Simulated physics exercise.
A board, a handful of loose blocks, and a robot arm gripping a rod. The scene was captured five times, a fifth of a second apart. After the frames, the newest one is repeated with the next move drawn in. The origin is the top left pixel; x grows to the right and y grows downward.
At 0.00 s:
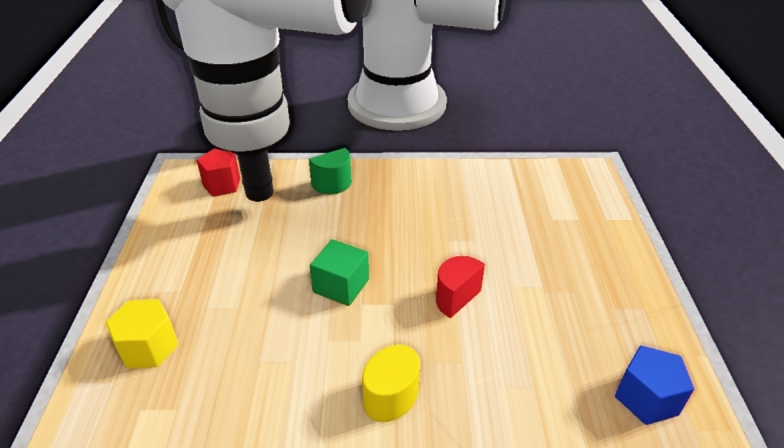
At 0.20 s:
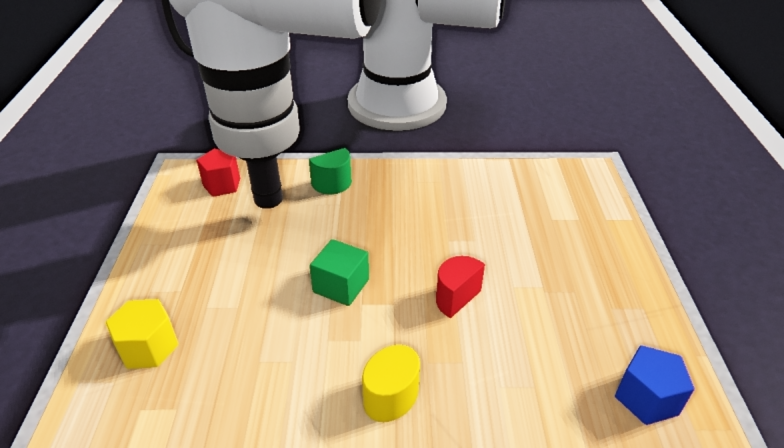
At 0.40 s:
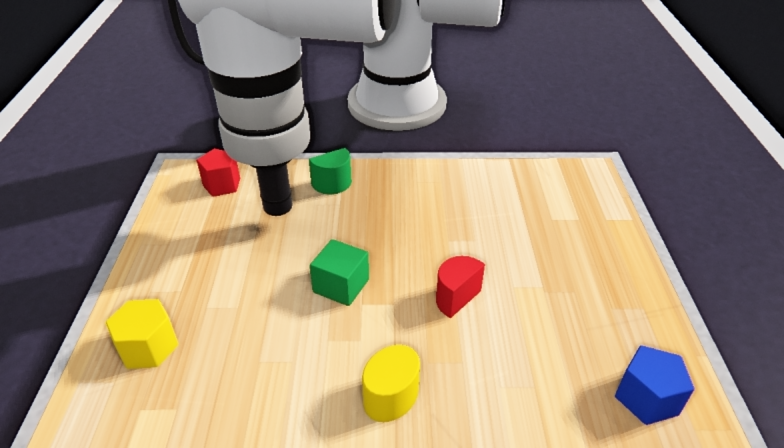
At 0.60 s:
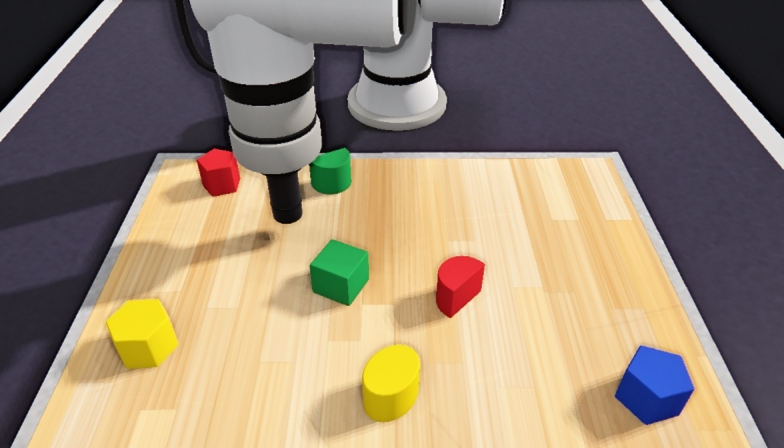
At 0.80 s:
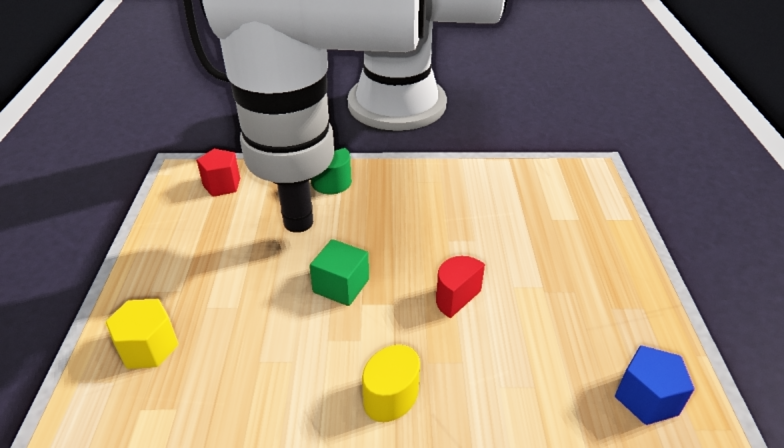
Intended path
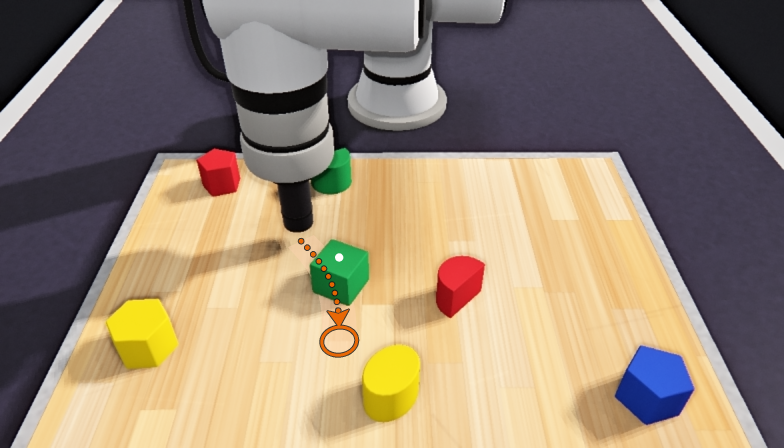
A light wooden board with a grey edge lies on a dark floor, seen from a fixed view in front and above. A white and black robot arm holds a black rod near red and green blocks at the back, with green and red blocks mid-board and yellow, yellow and blue ones nearer. The arm moves the rod slowly rightward and forward, while every block stays still.
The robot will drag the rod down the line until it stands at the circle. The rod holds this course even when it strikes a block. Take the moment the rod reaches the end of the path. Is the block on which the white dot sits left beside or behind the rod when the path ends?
Yes - that is the case.
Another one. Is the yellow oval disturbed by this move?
It stays.
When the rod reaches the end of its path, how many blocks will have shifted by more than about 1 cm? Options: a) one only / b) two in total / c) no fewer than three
The correct letter is a.
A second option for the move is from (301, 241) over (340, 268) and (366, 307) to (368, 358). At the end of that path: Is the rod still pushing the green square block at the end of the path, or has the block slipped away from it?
Expect to find it ahead of the rod.
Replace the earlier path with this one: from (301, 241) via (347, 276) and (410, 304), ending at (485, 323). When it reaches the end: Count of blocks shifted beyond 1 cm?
The answer will be two.
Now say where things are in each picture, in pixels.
The first picture shows rod's lower end (260, 194); green square block (339, 257); yellow oval (391, 368).
The second picture shows rod (269, 201); blocks still.
The third picture shows rod (278, 208); blocks still.
The fourth picture shows rod (288, 216); blocks still.
The fifth picture shows rod (299, 224); green square block (339, 257); yellow oval (391, 368).
Drawn move, from (301, 241) over (323, 268) and (337, 301) to (339, 341); the dot is on the green square block.
The first path, step by step. One third of the way, rod (322, 251); green square block (345, 260), turned 10° clockwise.
Two thirds of the way, rod (335, 284); green square block (371, 286).
At the end, rod (338, 323); green square block (379, 292), turned 30° anticlockwise; yellow oval still.
